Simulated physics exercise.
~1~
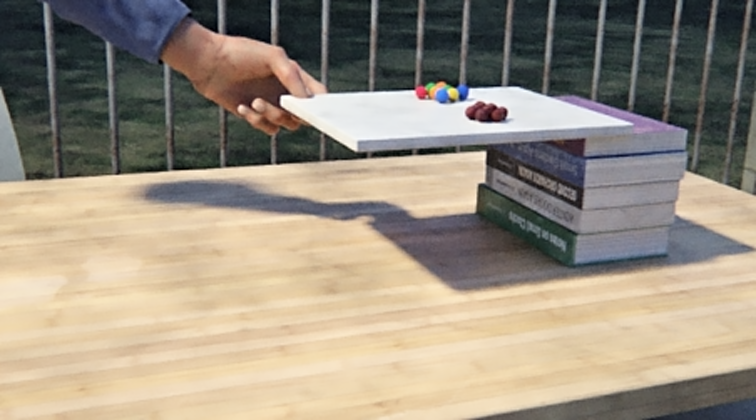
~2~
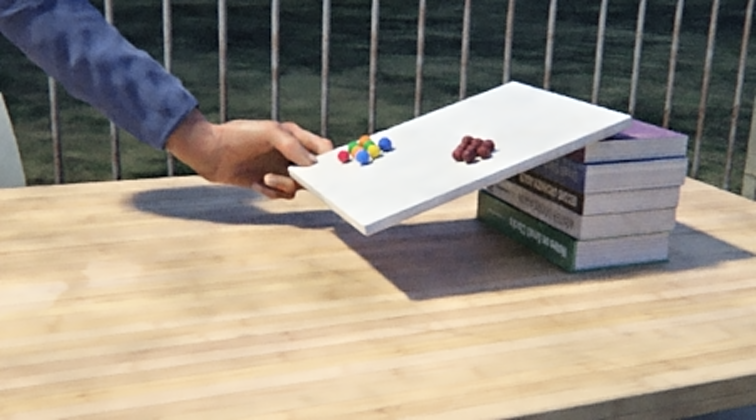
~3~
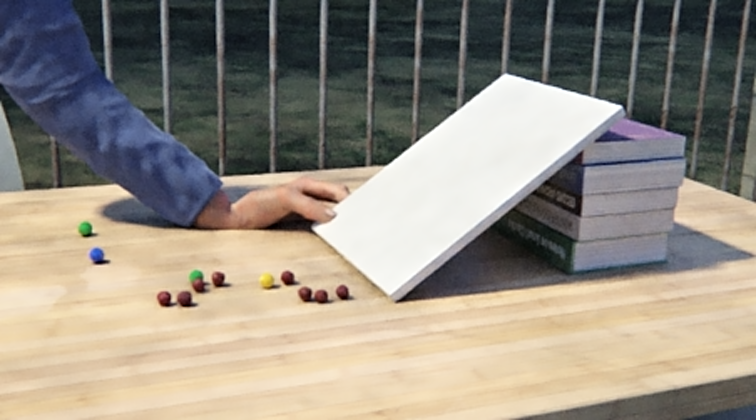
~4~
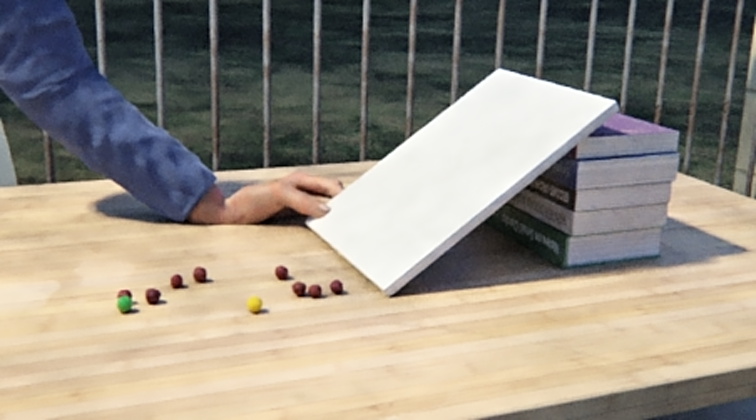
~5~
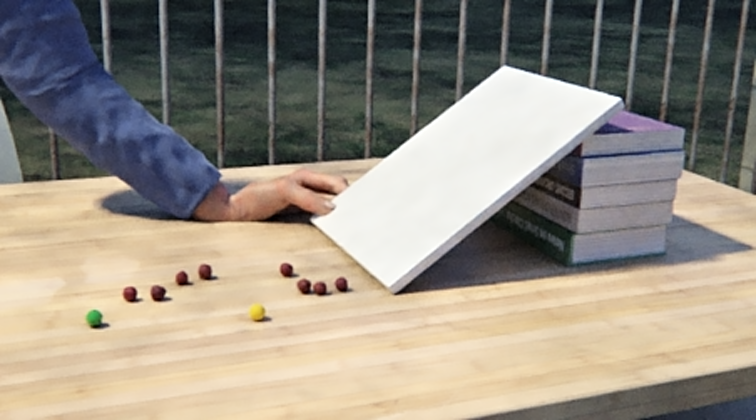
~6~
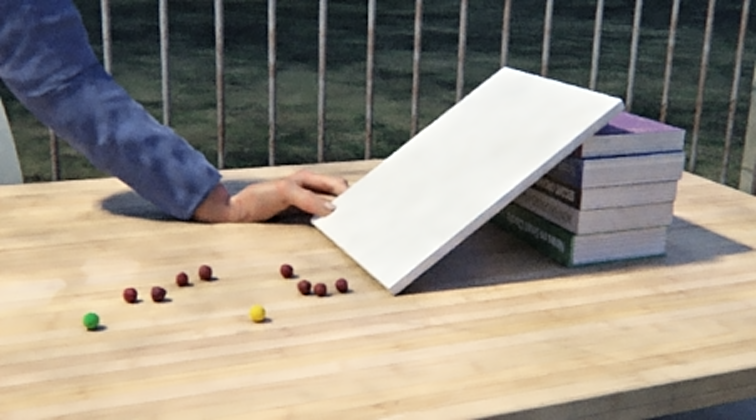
We see a hand lower one end of a white board propped on stacked books, sending colorful balls and dark red ones rolling down onto the wooden table, where the dark ones stay scattered near the board and only a green and a yellow ball remain of the colorful group.
